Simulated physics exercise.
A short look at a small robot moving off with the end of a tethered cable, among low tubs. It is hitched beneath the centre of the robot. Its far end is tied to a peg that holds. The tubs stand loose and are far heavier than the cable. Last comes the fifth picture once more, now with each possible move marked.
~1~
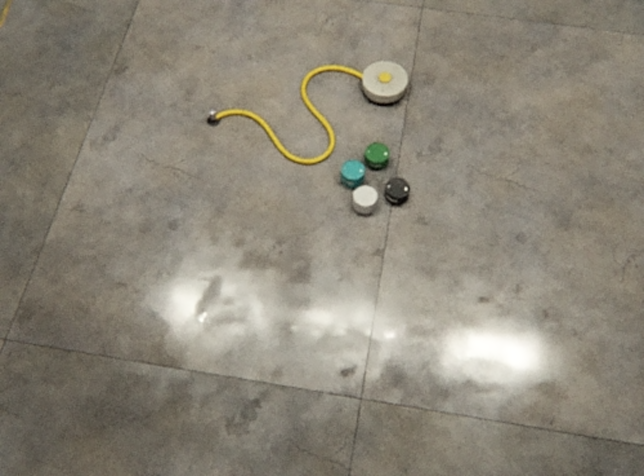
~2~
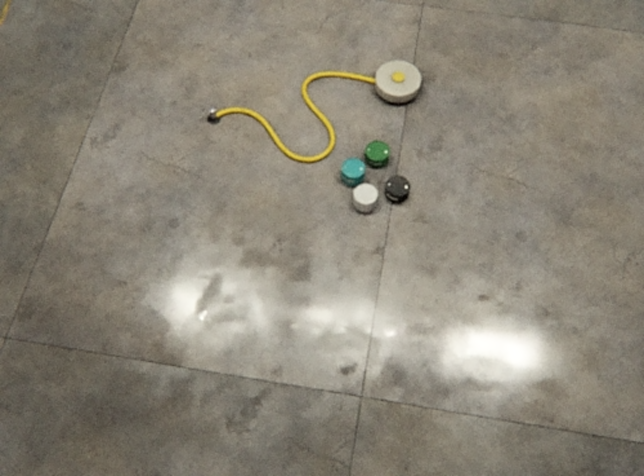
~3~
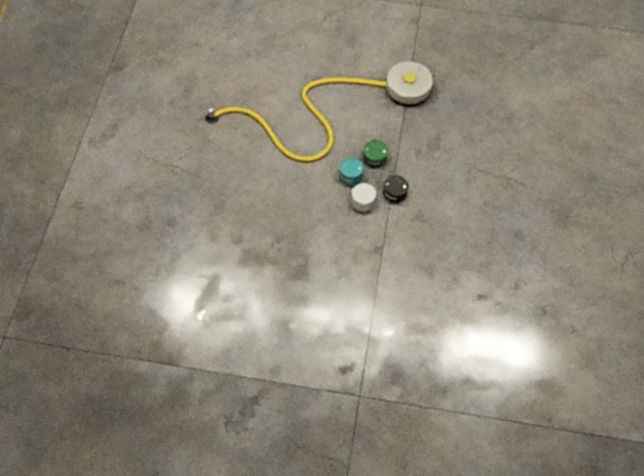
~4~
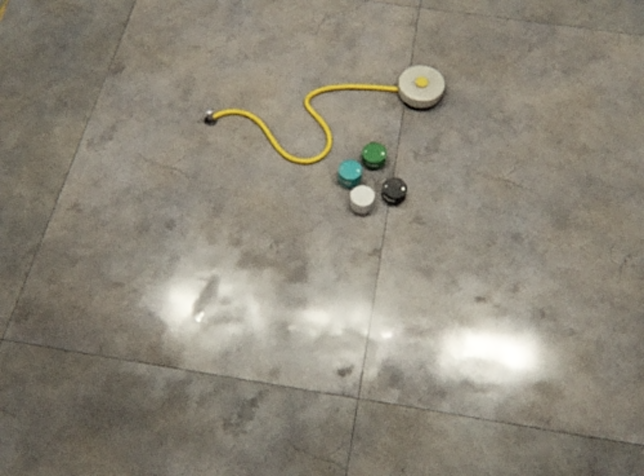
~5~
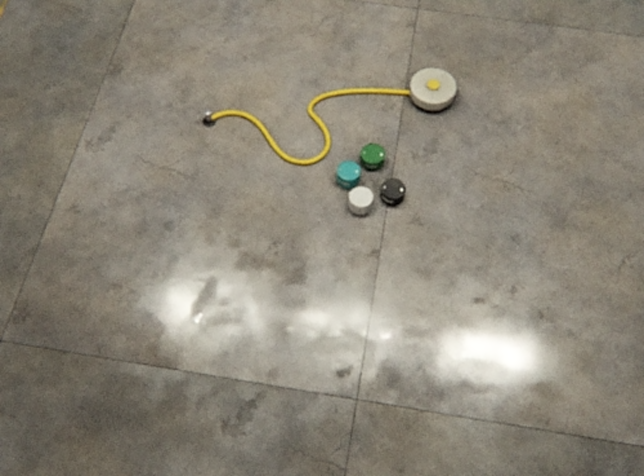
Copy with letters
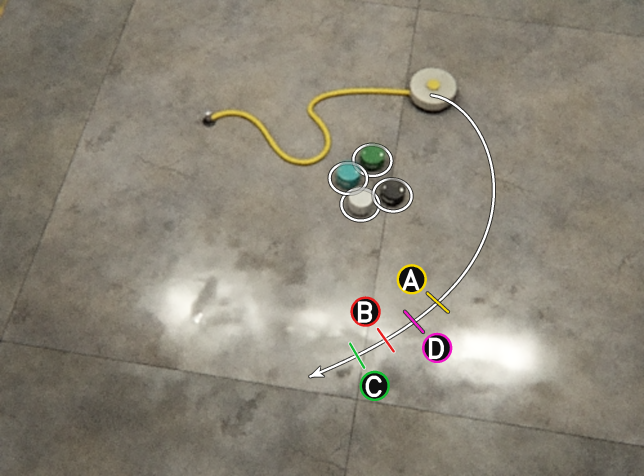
A round pale robot gliding slowly right across a grey floor, drawing out a curved yellow cable behind it above four small tubs.
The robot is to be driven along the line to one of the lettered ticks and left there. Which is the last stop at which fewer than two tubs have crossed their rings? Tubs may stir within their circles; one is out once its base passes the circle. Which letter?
No farther than A.
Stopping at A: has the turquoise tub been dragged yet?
No.
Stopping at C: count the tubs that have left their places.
Four.
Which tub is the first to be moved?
The green tub.
On the marked copy, A at (438, 303); B at (386, 340); C at (357, 356); D at (414, 322); the route from (432, 95) via (479, 251) to (310, 377).
Taking A. A third of the way, robot (490, 150).
Two thirds of the way, robot (486, 233).
When it is over, robot (439, 299); green tub (370, 160); none over the rings.
As for the rest, B has four over the rings; C has four over the rings; D has three over the rings.
